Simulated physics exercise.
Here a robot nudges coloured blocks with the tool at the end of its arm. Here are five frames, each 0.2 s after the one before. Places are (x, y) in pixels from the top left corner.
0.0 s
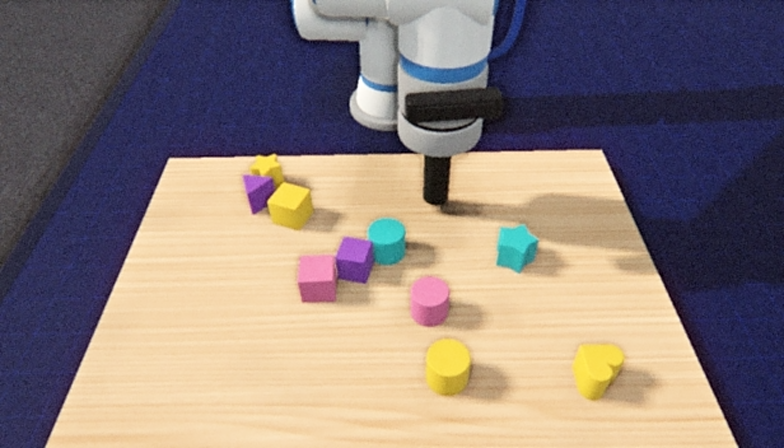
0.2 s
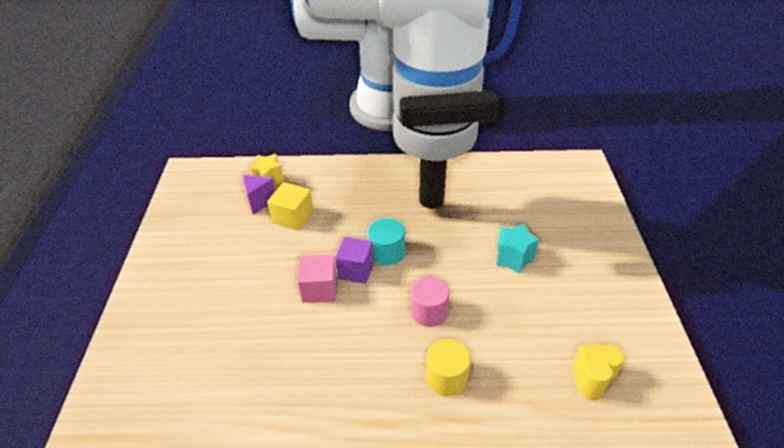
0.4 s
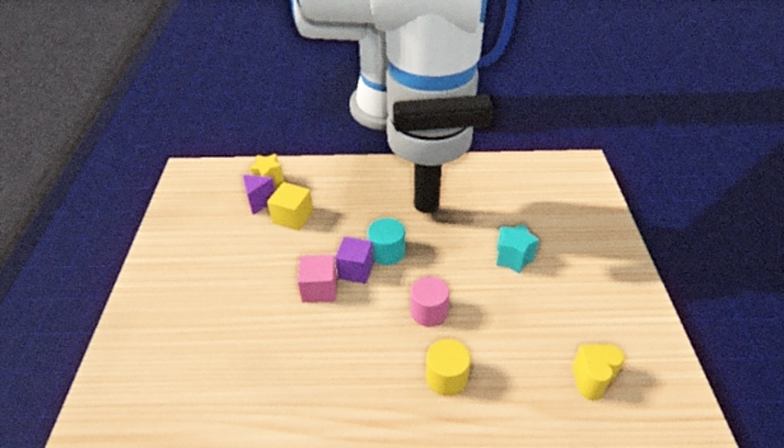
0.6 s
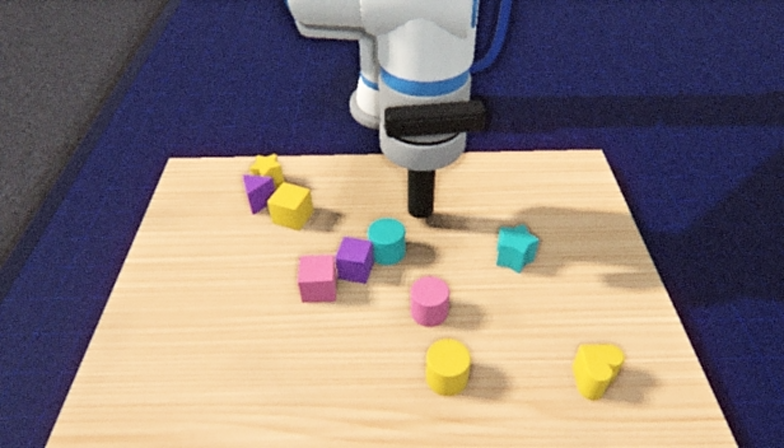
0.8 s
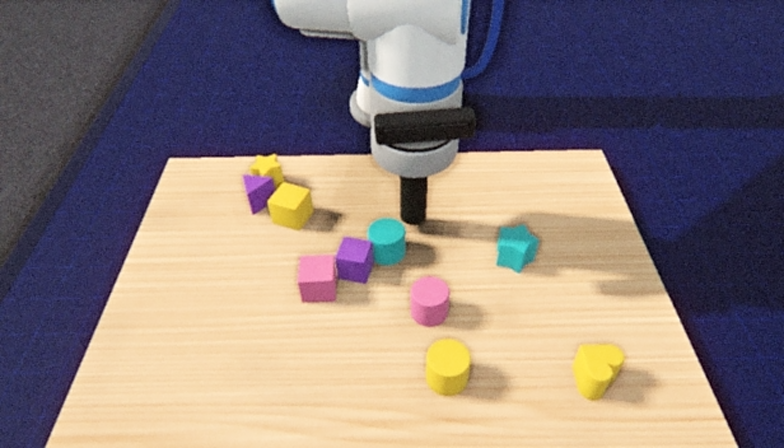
At the start, a robot arm holds its dark tool near the far edge of a wooden board scattered with yellow, purple, pink and turquoise blocks. The tool then moves slightly left and toward the viewer, drawing closer to the turquoise cylinder, while all the blocks stay still.
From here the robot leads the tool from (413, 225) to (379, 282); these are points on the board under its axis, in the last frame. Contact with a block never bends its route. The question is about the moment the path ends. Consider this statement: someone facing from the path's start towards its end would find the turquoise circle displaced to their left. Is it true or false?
It is true.
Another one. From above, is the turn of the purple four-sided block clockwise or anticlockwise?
That block twists clockwise.
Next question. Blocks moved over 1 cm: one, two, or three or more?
Three or more blocks.
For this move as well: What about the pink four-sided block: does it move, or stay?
It shifts.
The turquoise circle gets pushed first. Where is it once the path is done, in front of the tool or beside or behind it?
Carried ahead at the end.
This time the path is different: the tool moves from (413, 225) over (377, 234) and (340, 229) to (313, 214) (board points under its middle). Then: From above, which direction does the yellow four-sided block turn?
It rotates counterclockwise.
On the path given first. Halfway along, tool at (397, 244); pink four-sided block at (310, 268), turned 15° anticlockwise; purple four-sided block at (344, 261), turned 55° clockwise; turquoise circle at (378, 252).
At the end, tool at (378, 273); pink four-sided block at (299, 271); purple four-sided block at (332, 274), turned 80° clockwise; turquoise circle at (367, 287); pink circle not moved.
